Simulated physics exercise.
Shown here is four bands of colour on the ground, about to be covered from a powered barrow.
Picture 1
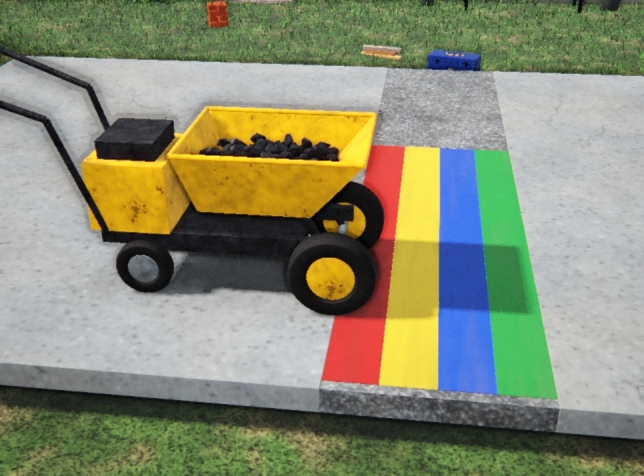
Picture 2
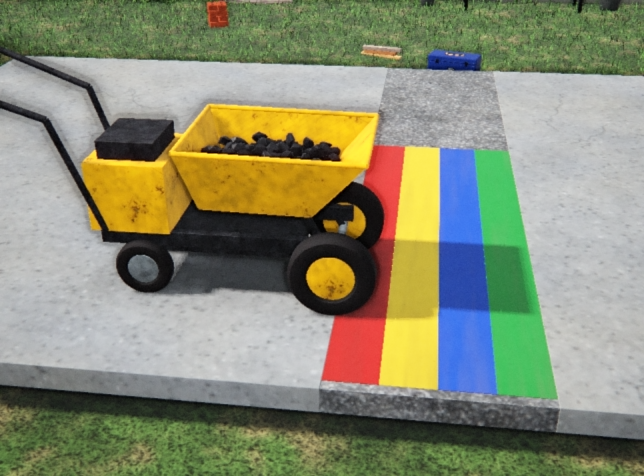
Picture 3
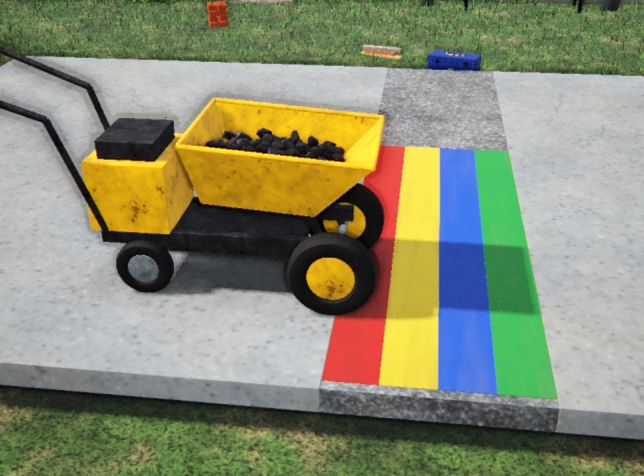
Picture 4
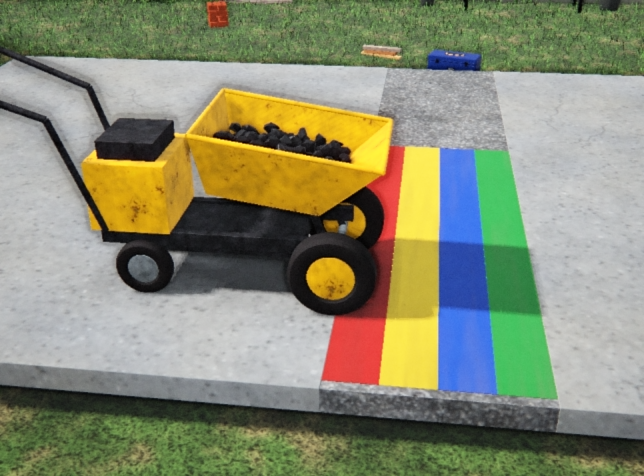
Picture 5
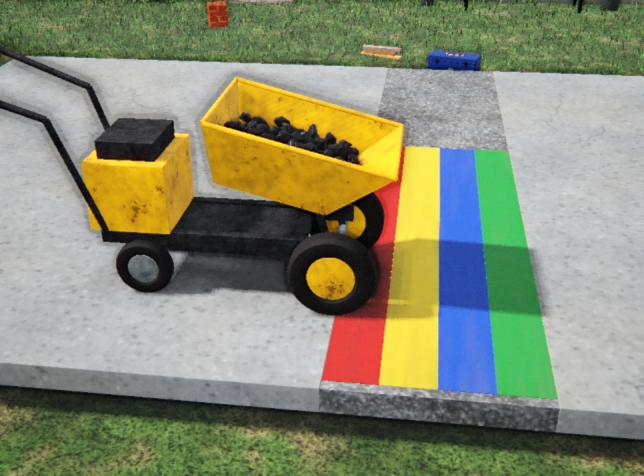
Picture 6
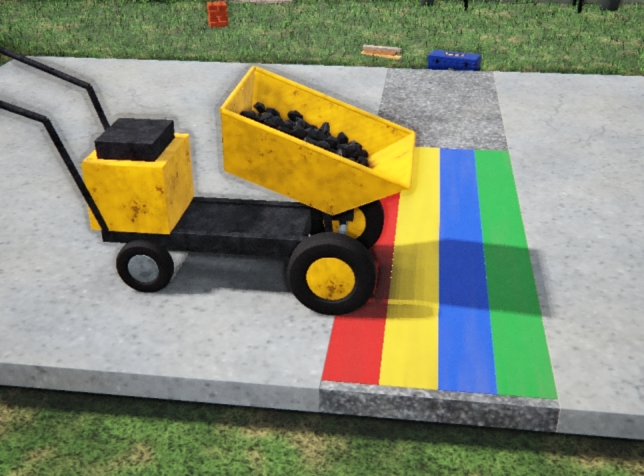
On a concrete path beside grass, a yellow powered barrow gradually tilting its coal-filled skip rightward near red, yellow, blue and green strips.
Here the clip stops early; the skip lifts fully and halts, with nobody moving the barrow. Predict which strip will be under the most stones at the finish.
I would say the green one.
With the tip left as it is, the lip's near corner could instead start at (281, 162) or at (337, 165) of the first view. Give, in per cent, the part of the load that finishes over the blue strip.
30 % then 40 %.
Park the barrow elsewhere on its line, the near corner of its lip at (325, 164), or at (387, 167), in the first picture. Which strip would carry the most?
Well, from the first place it would be that blue strip, and from the second that green strip.
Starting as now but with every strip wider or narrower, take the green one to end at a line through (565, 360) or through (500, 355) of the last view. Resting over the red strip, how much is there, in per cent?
Near 0 and 0 in a hundred.
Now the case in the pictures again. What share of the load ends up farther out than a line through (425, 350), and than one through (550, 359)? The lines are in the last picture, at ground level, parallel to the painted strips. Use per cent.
Roughly 100 per cent, and 30 per cent.
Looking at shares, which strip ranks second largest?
That would be blue, in second.
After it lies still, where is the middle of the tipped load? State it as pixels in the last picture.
I'd put the middle somewhere around (509, 286).
Soon, skip tipped steeply; all in the skip.
A while on, skip tipped right over; about a third in the skip; about a quarter over the blue strip; about a third over the green strip; a small part off the paint.
Towards the end, skip tipped right over; a stray few in the skip; a stray few over the yellow strip; about a quarter over the blue strip; about half over the green strip; about a quarter off the paint.
Finally, skip tipped right over; a stray few in the skip; none over the red strip; a stray few over the yellow strip; about a quarter over the blue strip; about half over the green strip; about a quarter off the paint.
